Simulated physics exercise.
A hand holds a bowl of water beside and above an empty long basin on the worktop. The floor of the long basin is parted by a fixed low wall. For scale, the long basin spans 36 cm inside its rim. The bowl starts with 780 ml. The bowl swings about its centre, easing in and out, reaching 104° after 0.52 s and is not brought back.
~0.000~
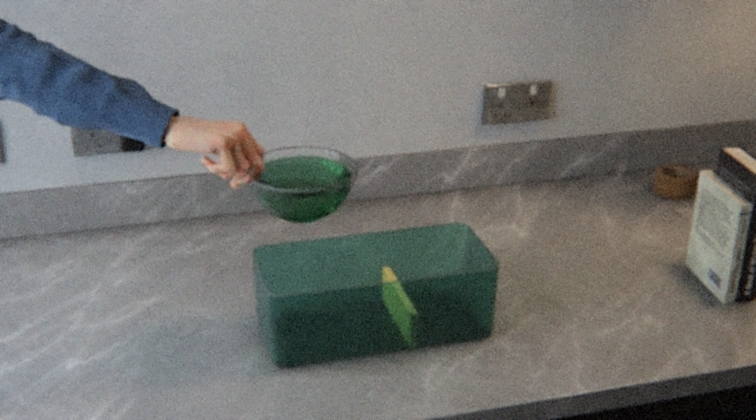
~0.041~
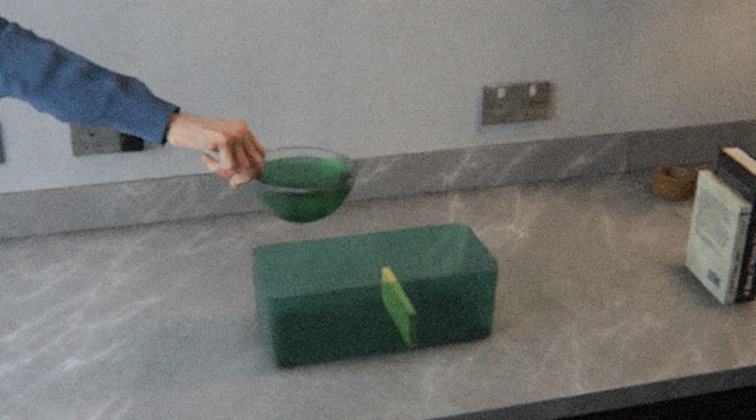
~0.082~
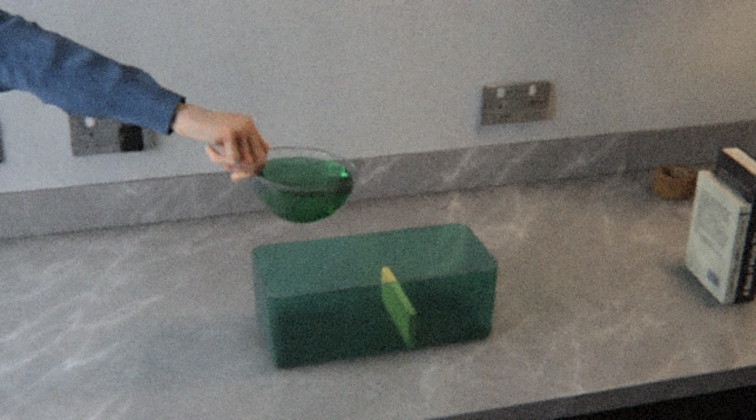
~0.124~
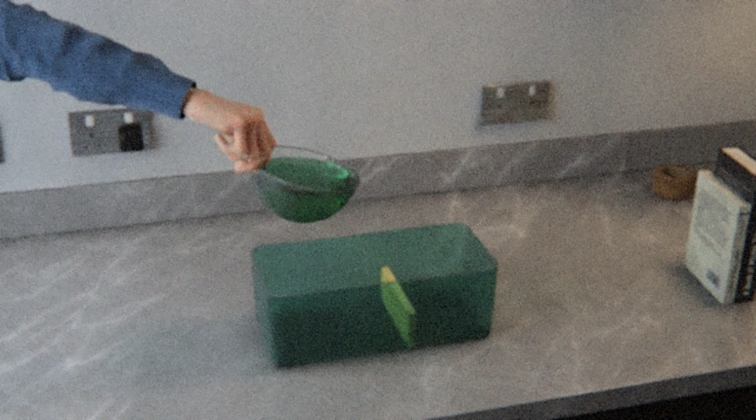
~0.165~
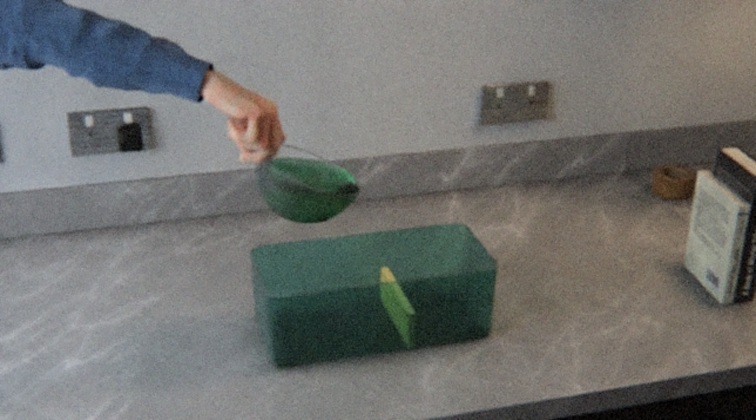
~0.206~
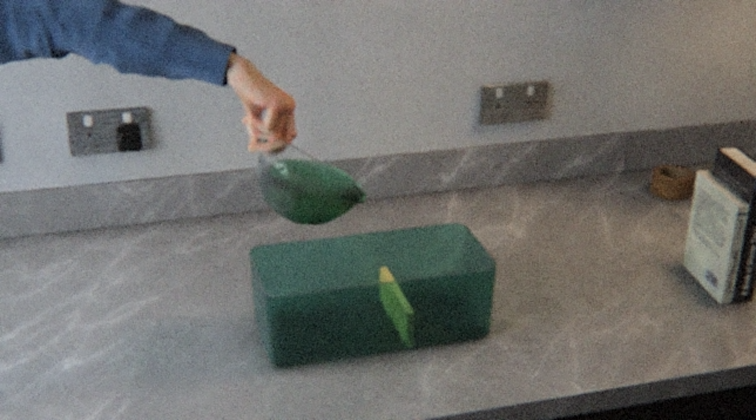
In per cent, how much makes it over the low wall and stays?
About 12 per cent.
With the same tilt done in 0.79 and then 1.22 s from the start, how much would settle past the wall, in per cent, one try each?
In turn about 30 and 40 per cent.
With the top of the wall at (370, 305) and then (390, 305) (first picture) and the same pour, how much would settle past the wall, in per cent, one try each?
In turn about 60 and 35 per cent.
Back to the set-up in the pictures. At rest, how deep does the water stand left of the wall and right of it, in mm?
Some 18 mm on the left and 4 mm on the right.
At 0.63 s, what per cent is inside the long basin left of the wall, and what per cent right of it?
Near 84 on the left, 10 on the right.
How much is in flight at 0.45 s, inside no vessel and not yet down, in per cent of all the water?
About 28 per cent.
By 0.45 s the tilt is 99° and 7 per cent is still to pour, 55 is left of the wall and 10 right of it.
By 0.63 s the tilt is 104° and 0 per cent is still to pour, 85 is left of the wall and 11 right of it.
By 0.82 s the tilt is 104° and 0 per cent is still to pour, 79 is left of the wall and 12 right of it.
By 1.02 s the tilt is 104° and 0 per cent is still to pour, 80 is left of the wall and 12 right of it.
At rest 80 per cent lies left of the wall, 12 right of it and 8 outside.
